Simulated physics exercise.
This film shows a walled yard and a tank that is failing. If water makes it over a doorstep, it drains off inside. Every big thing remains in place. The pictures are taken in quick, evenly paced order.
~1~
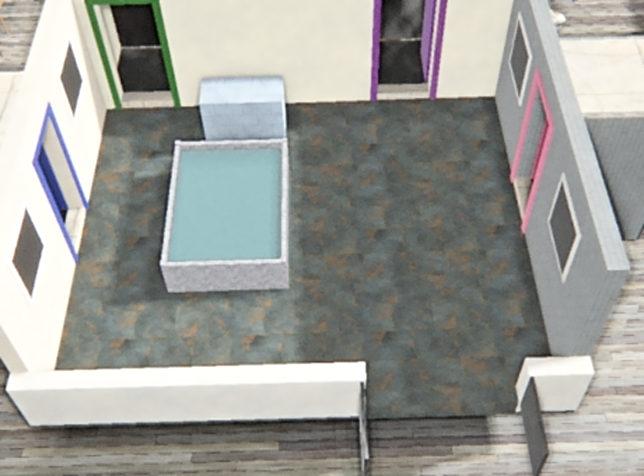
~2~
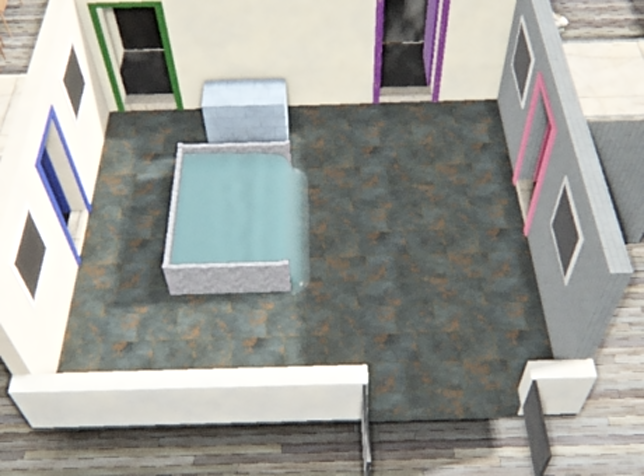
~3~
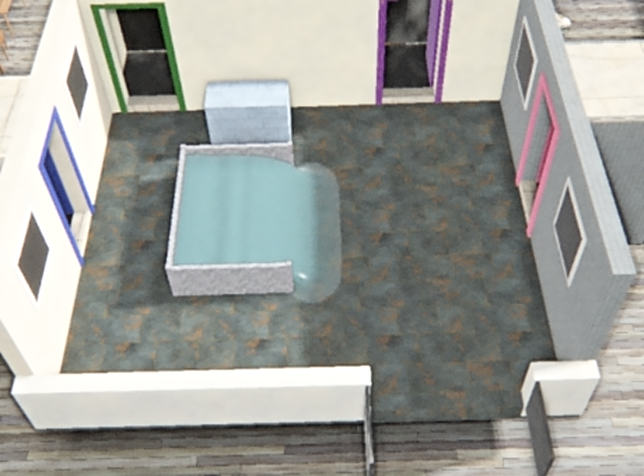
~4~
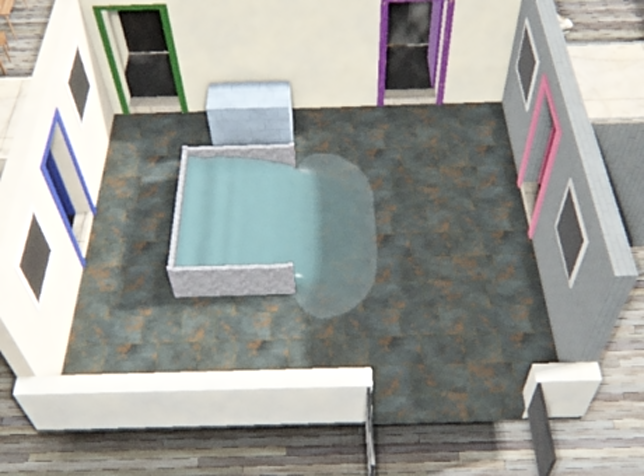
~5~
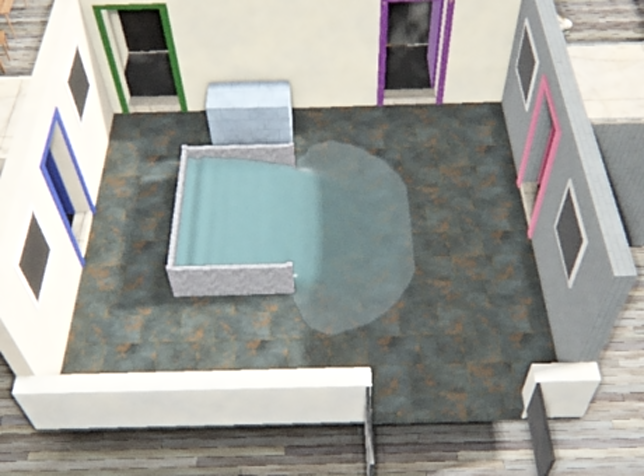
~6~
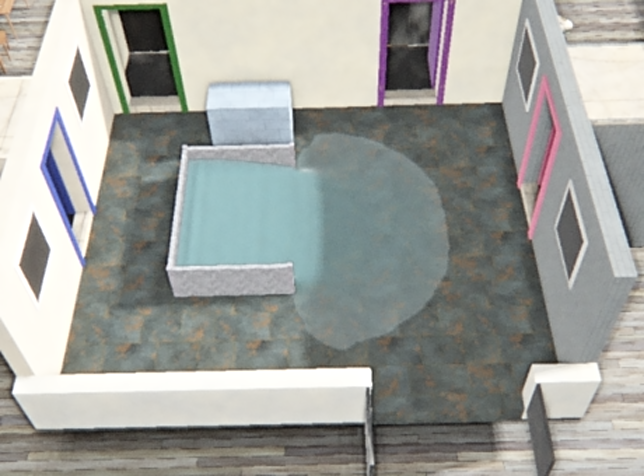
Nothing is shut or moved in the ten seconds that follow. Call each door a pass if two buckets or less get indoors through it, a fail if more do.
Pink door: Fail, purple door: Pass, green door: Pass, blue door: Pass.
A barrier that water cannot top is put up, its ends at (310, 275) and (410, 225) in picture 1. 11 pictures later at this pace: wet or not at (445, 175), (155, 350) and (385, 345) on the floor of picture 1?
Taking the points in the order given, they are inundated, high and dry and inundated.
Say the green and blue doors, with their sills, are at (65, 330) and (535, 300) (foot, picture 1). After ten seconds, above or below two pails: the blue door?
Result for blue: It ends up above.
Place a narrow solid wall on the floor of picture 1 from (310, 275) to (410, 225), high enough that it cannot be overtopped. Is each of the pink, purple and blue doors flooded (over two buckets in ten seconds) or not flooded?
I'd say the pink door gets past the mark, the purple door gets past the mark, and the blue door remains below the mark.
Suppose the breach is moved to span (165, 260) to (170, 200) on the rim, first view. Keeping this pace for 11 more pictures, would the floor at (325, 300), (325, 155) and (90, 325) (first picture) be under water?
Taking the points in order: Unwetted, unwetted and swamped.
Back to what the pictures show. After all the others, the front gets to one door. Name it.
Result: The blue-painted one.
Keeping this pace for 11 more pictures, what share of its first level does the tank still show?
That comes to some 28 per cent.
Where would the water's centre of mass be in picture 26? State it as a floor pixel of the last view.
About (419, 226) in the last view.
A moment on, water covers 45 % of the floor; the pink door under two buckets in, the purple door not reached, the green door not reached, the blue door not reached.
Next, water covers 55 % of the floor; the pink door over two buckets in, the purple door wet at the sill, nothing in, the green door not reached, the blue door not reached.
Then, water covers 55 % of the floor; the pink door far over two buckets in, the purple door wet at the sill, nothing in, the green door not reached, the blue door not reached.
Later, water covers 65 % of the floor; the pink door far over two buckets in, the purple door under two buckets in, the green door wet at the sill, nothing in, the blue door not reached.
In the end, water covers 90 % of the floor; the pink door far over two buckets in, the purple door under two buckets in, the green door wet at the sill, nothing in, the blue door wet at the sill, nothing in.
